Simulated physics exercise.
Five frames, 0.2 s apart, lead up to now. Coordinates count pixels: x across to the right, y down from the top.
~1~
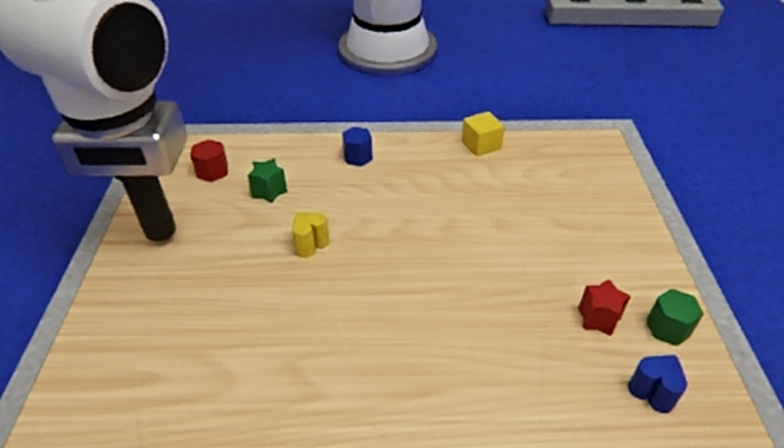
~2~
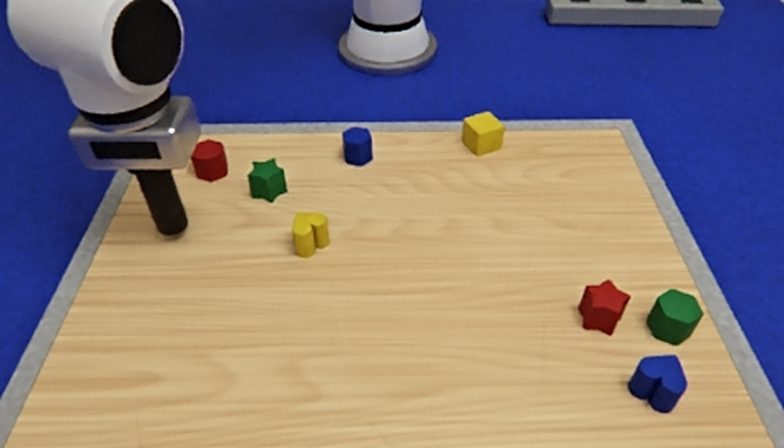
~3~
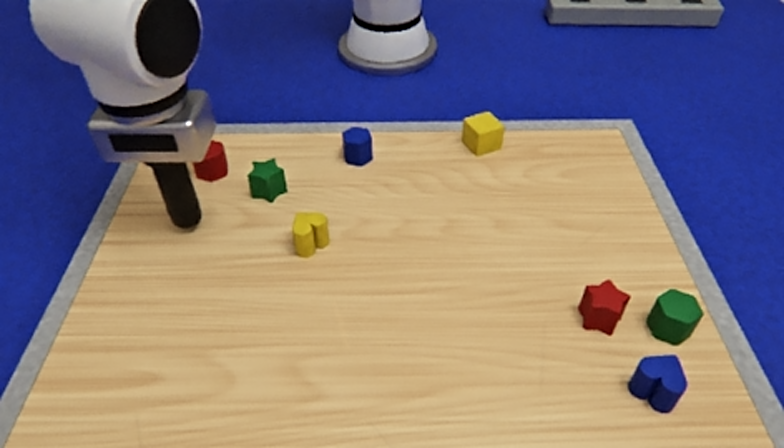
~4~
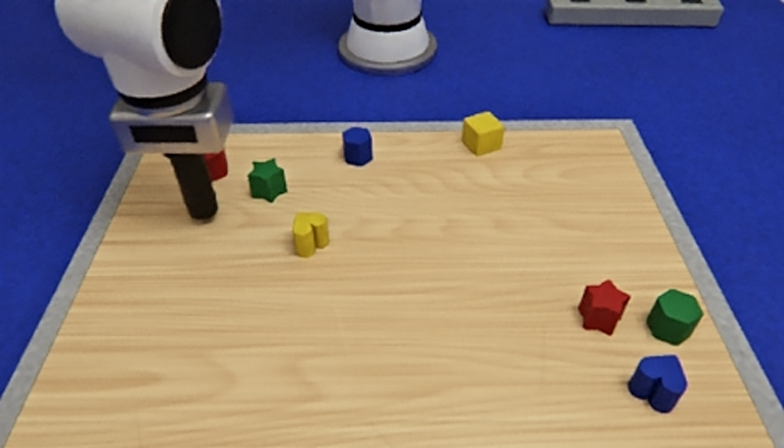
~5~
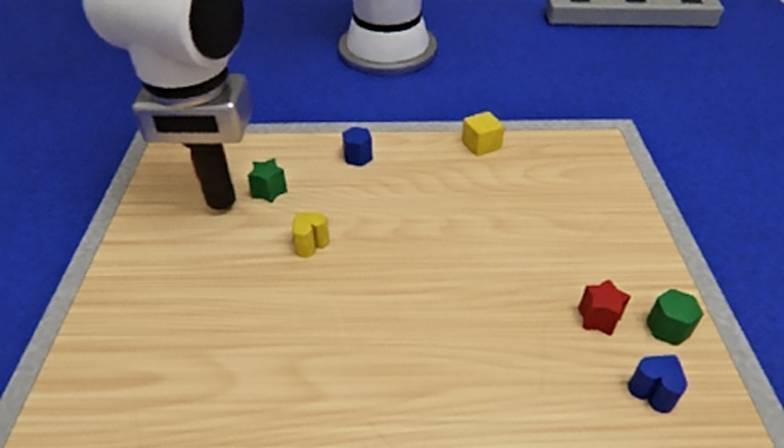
In the video, a white robotic arm with a black pusher moves slowly rightward and slightly away over a wooden board of colored blocks, gradually blocking the red hexagon from view beside the green star, while the visible blocks stay still.
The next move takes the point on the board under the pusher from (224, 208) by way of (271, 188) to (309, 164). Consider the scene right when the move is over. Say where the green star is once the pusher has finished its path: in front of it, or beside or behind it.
Beside or behind.
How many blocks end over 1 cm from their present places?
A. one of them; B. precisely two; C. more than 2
Answer: A.
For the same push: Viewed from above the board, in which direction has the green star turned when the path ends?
It twists clockwise.
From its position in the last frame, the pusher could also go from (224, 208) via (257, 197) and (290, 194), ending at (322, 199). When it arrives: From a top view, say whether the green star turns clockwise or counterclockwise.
It ends up turned anticlockwise.
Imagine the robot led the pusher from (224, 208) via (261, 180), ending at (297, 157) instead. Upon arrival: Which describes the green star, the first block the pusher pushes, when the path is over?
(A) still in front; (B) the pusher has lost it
My pick is B.
On the path given first. One third of the way, pusher at (255, 187); green star at (283, 162).
Two thirds of the way, pusher at (285, 174); green star at (315, 153), turned 25° clockwise.
At the end, pusher at (308, 157); green star at (330, 148), turned 90° clockwise; blue hexagon in place.
